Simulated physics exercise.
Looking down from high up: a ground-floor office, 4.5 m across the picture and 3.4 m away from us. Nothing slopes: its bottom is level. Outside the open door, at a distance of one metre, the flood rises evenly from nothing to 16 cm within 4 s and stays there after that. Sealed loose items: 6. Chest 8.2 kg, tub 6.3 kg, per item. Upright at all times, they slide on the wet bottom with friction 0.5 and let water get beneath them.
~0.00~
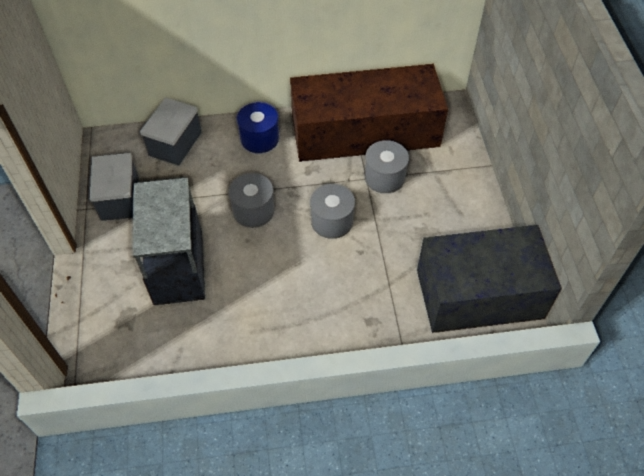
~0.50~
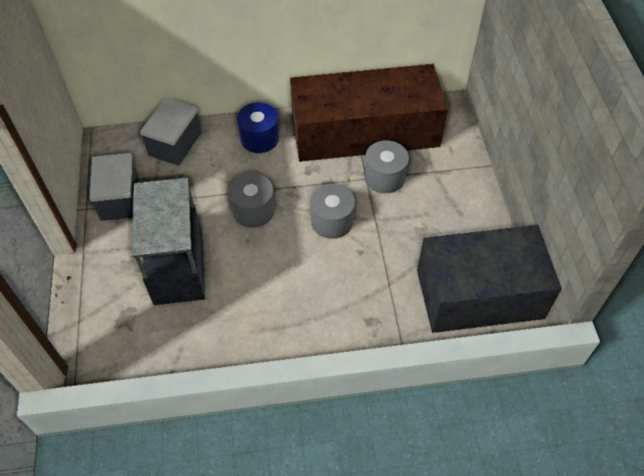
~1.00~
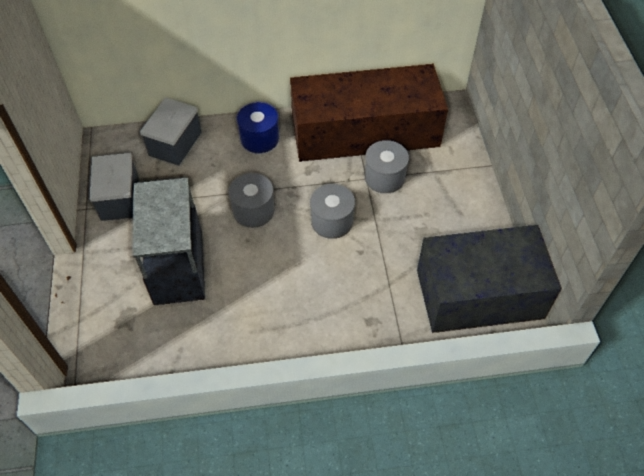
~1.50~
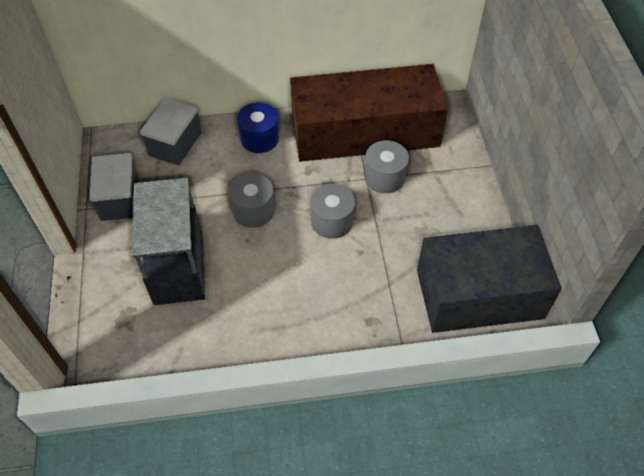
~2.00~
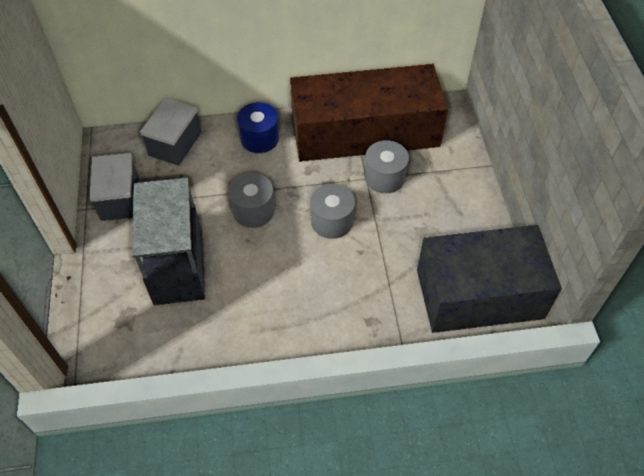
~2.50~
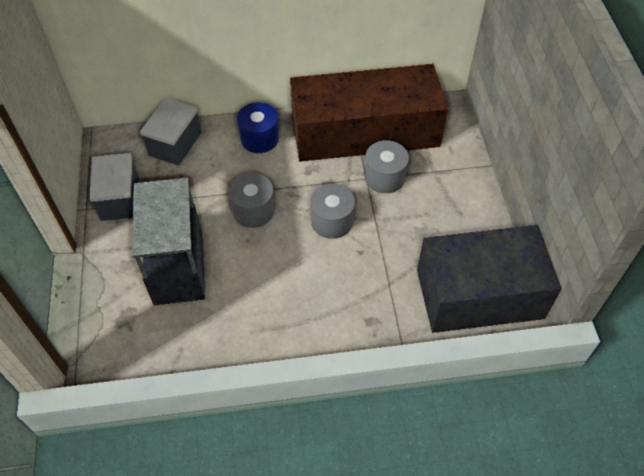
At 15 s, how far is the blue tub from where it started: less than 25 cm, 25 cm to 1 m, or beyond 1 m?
It will be swept well away.
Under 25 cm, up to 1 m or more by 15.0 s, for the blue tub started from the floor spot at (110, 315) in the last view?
Looks like it is swept a long way.
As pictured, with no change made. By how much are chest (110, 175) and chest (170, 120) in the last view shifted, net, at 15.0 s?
One is off by 250 cm, the other by 40 cm, in the order asked.
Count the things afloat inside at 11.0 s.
My tally comes to 4.
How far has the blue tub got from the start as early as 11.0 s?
Roughly 100 cm by then.
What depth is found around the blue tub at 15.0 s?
Roughly 10 cm deep.
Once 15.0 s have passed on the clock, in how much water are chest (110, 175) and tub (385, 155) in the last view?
Roughly 7 and 10 cm.
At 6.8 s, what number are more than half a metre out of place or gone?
That would be 1.
After 3.5 s the blue tub is near (257, 117), 0.0 m from its start, aground; 0 afloat.
After 6.8 s the blue tub is near (257, 117), 0.0 m from its start, aground; 1 afloat.
After 11.0 s the blue tub is near (283, 185), 1.0 m from its start, afloat; 4 afloat.
After 15.0 s the blue tub is near (368, 276), 2.4 m from its start, afloat; 6 afloat.
